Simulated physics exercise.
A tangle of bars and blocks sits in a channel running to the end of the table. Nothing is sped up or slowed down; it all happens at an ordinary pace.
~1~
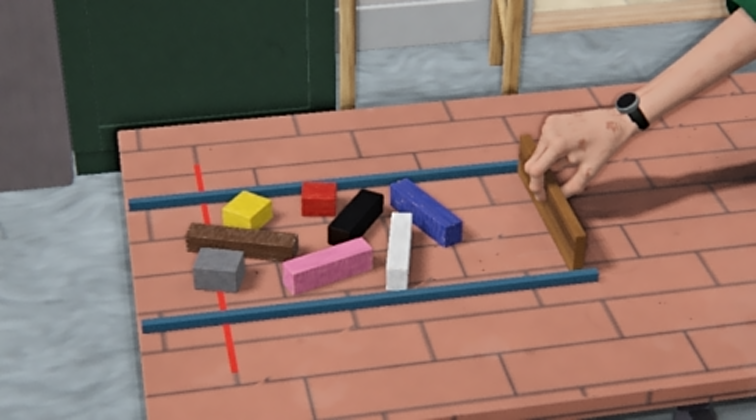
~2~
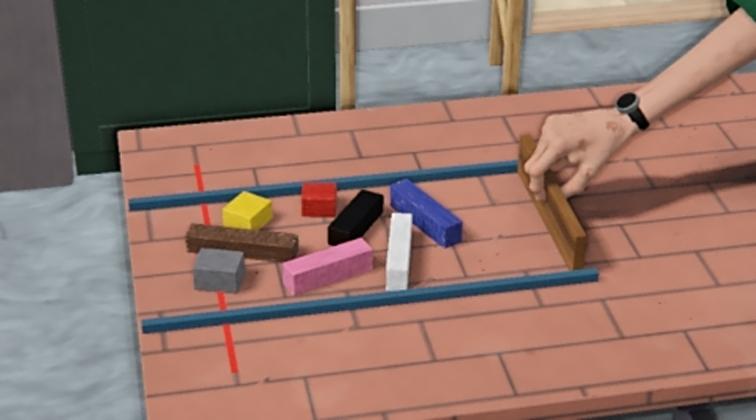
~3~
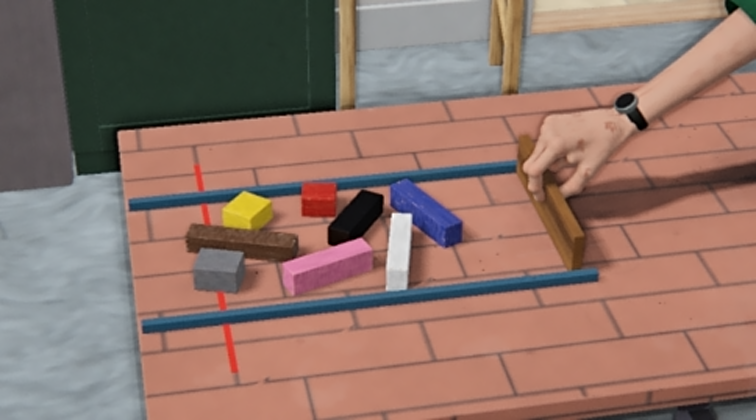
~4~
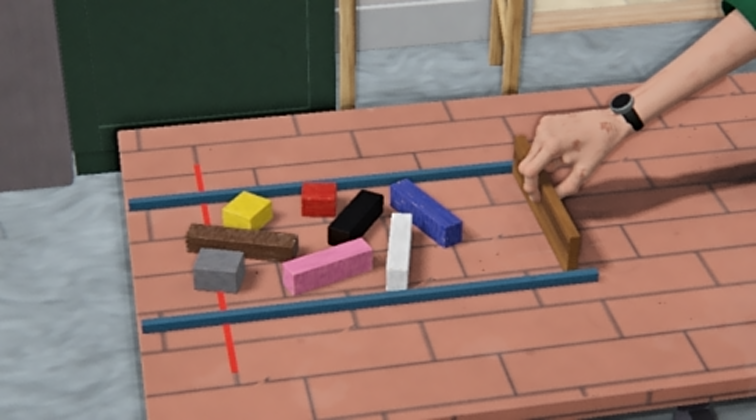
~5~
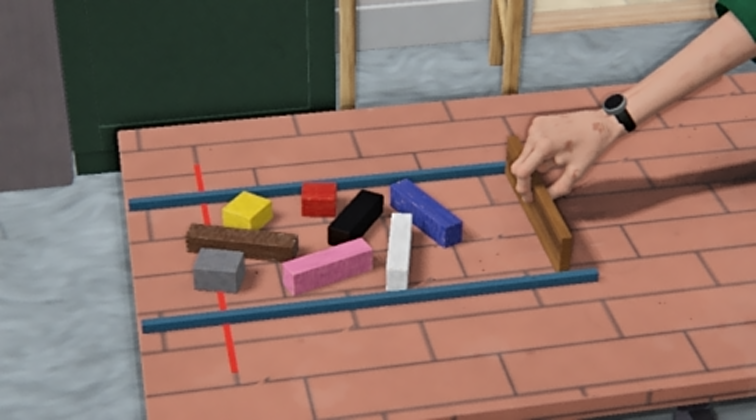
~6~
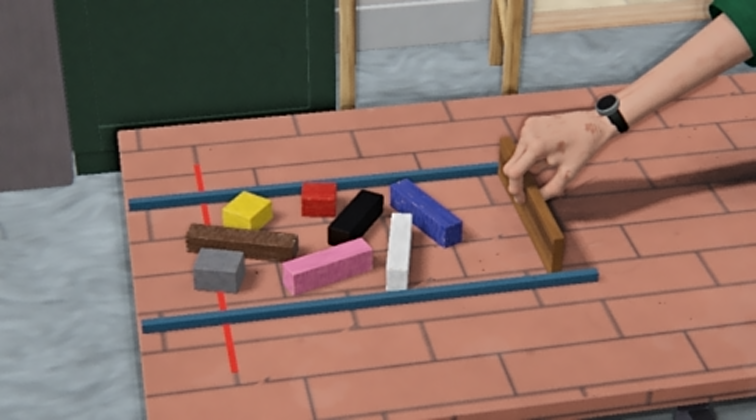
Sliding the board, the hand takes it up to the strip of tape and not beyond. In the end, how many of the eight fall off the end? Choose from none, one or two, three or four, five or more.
Final count: One or two.
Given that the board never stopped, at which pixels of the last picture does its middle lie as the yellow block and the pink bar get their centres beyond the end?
Yellow block: (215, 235); pink bar: (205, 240).
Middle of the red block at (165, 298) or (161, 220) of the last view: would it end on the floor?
Lab note - red block, try one ends off, try two ends off.
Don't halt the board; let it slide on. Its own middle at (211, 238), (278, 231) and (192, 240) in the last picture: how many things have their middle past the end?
Per position: 3 / 0 / 5.
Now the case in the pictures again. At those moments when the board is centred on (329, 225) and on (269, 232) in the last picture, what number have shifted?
First position 7; second position 8.
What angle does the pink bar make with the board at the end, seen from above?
It is near 70° out of line.
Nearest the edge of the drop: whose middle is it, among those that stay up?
The yellow block finishes closest.
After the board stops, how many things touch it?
Contact count: 2.
Soon after, none off yet; grey block at rest near (219, 271); brown bar at rest near (242, 243); yellow block at rest near (248, 213).
In the end, the number that fall off is one or two; gone, brown bar and grey block.
